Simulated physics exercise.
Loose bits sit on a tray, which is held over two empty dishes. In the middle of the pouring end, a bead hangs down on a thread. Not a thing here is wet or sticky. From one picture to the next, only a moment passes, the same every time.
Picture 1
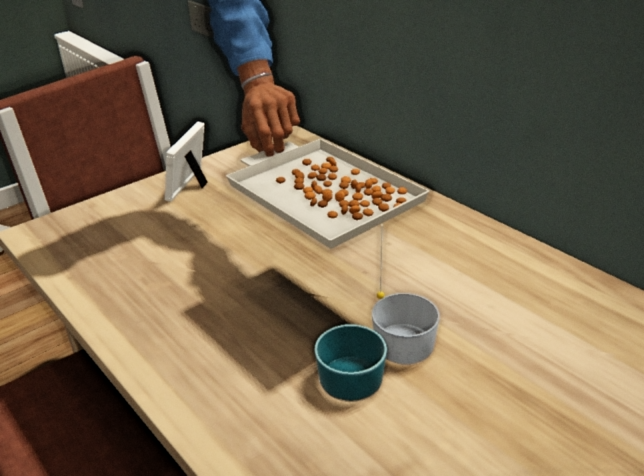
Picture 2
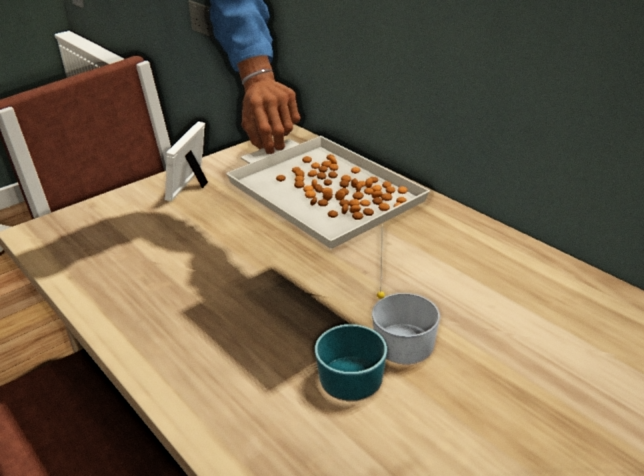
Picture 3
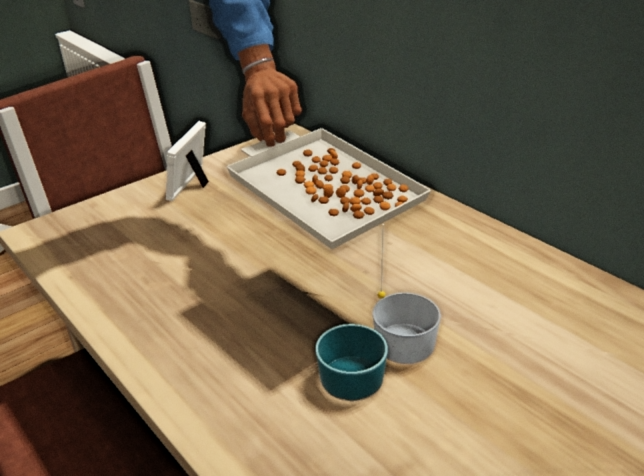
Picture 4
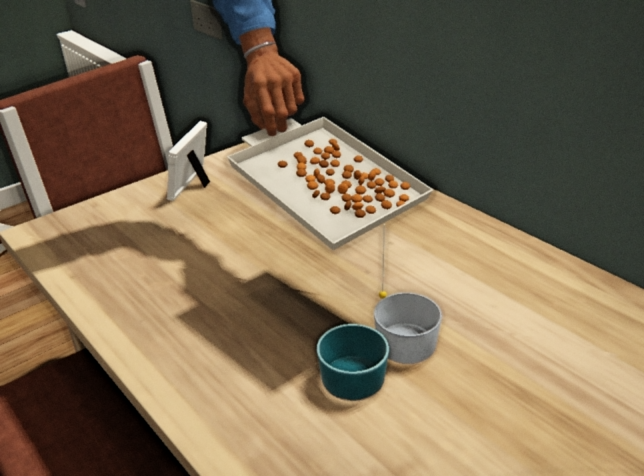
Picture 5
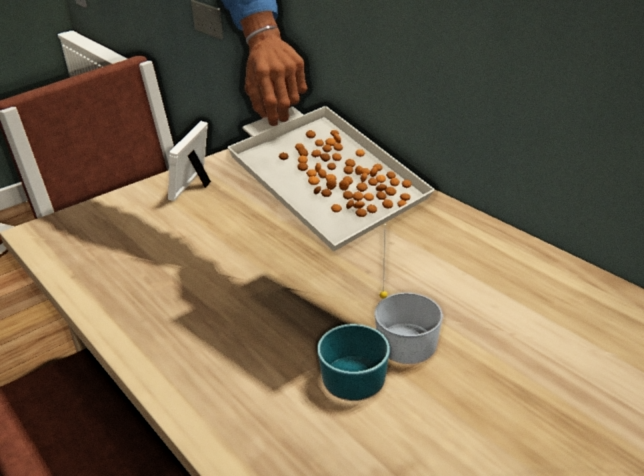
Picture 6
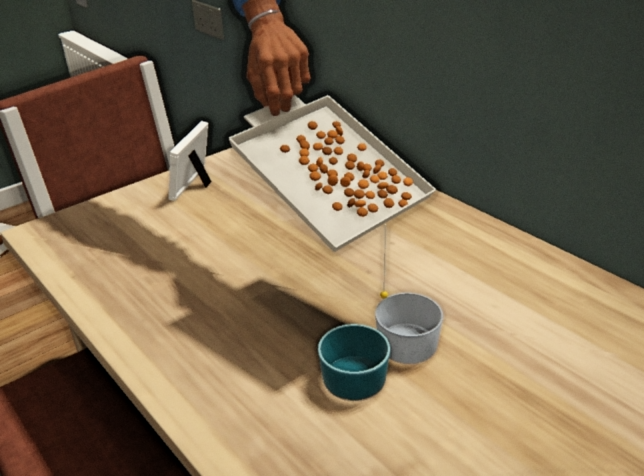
A hand slowly raises the back of a tray of brown bits above two dishes.
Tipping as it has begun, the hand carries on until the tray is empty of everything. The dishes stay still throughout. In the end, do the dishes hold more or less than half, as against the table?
The catch is better than half, if you ask me.
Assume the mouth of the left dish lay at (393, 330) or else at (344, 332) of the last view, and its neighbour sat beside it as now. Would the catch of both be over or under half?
The bulk of it, then Short of half.
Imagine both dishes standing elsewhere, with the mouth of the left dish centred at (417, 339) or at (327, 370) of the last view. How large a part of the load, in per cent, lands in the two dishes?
Roughly 40% the first time and 70% the second time.
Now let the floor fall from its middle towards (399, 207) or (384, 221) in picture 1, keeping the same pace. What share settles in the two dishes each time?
Lab note: Try 1 = 10 %, try 2 = 50 %.
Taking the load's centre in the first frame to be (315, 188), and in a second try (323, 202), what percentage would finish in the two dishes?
The first start gives 90 percent and the second 90 percent.
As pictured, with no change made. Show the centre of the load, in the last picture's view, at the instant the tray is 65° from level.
I'd mark it close to (373, 213).
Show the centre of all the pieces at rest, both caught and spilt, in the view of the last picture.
I'd place the middle at about (384, 360).
Soon after the last picture, tray tipped steeply; nearly all on the tray; a stray few in the air.
A little later, tray tipped past a quarter turn; about a third on the tray; about a quarter in the left dish; a small part in the right dish; a stray few outside both; about a third in the air.
Later still, tray tipped past a quarter turn; about half in the left dish; about a third in the right dish; a small part outside both.
At rest, tray tipped past a quarter turn; about half in the left dish; about a third in the right dish; a small part outside both.
